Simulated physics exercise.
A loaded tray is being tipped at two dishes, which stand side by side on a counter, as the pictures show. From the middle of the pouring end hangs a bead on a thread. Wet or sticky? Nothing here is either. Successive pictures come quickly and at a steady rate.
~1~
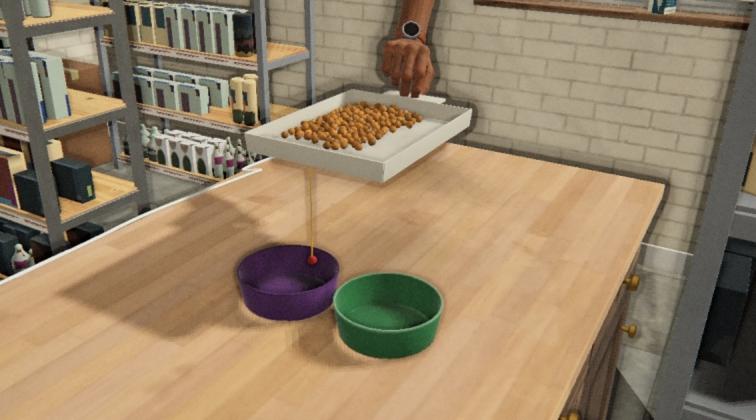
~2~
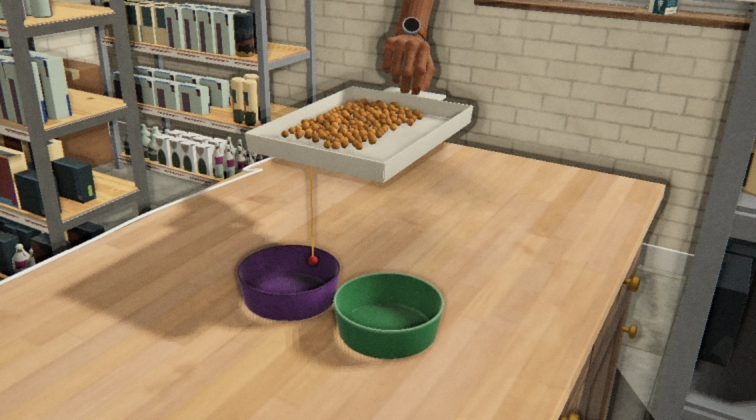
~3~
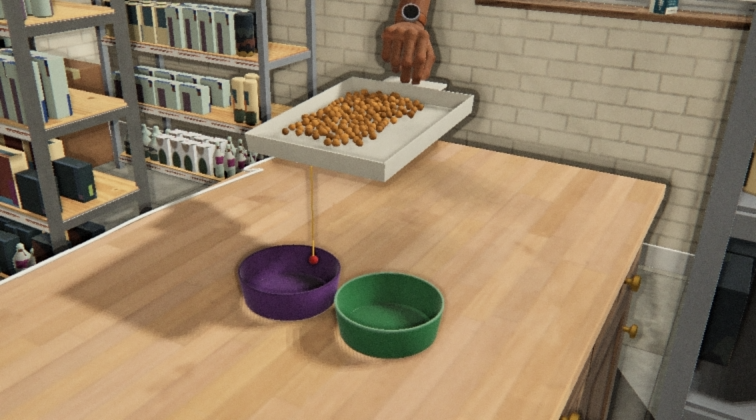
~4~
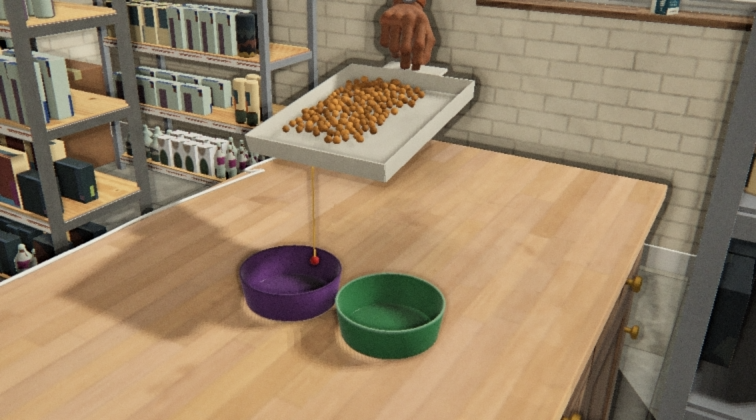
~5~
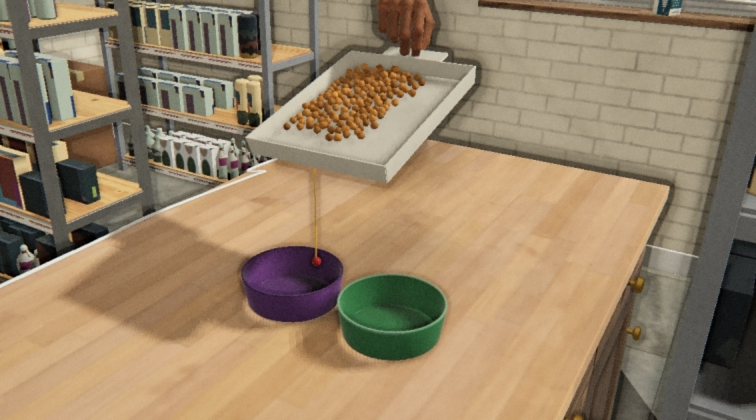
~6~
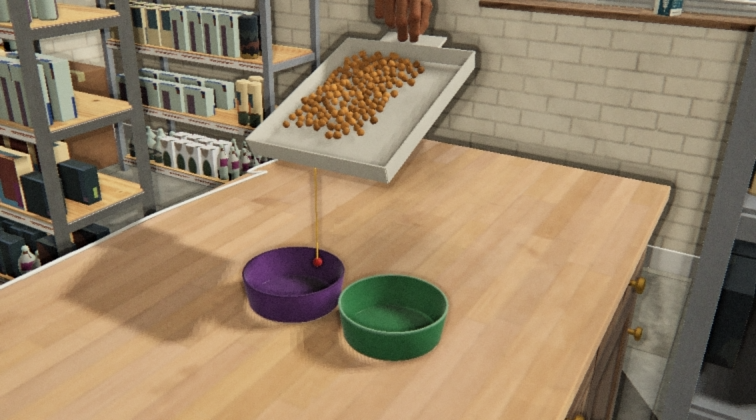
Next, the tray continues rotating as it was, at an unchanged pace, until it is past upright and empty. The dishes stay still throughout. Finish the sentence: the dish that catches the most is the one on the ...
... left.
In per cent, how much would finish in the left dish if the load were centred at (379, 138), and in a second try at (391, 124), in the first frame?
You'd get 20 % the first time and 30 % the second.
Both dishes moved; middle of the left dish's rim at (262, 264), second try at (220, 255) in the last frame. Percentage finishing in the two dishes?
Around 60 per cent for the first position, around 50 per cent for the second.
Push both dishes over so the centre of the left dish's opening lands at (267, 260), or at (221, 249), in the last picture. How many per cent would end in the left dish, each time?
Trial 1 near 20 percent, trial 2 near 0 percent.
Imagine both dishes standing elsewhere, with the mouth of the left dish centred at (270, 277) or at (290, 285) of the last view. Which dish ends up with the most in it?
The leftmost dish, then the leftmost dish.
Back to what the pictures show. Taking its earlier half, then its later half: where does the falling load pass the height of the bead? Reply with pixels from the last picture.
About (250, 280) to begin with, then about (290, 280).
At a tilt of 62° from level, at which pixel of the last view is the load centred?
Around (306, 125).
Soon, tray tipped steeply; nearly all on the tray; a stray few in the air.
A while on, tray tipped right over; nearly all on the tray; a stray few outside both; a stray few in the air.
Towards the end, tray tipped past a quarter turn; a stray few in the right dish; about a third in the left dish; about two thirds outside both; a stray few in the air.
Finally, tray tipped past a quarter turn; a stray few in the right dish; about a third in the left dish; about two thirds outside both.
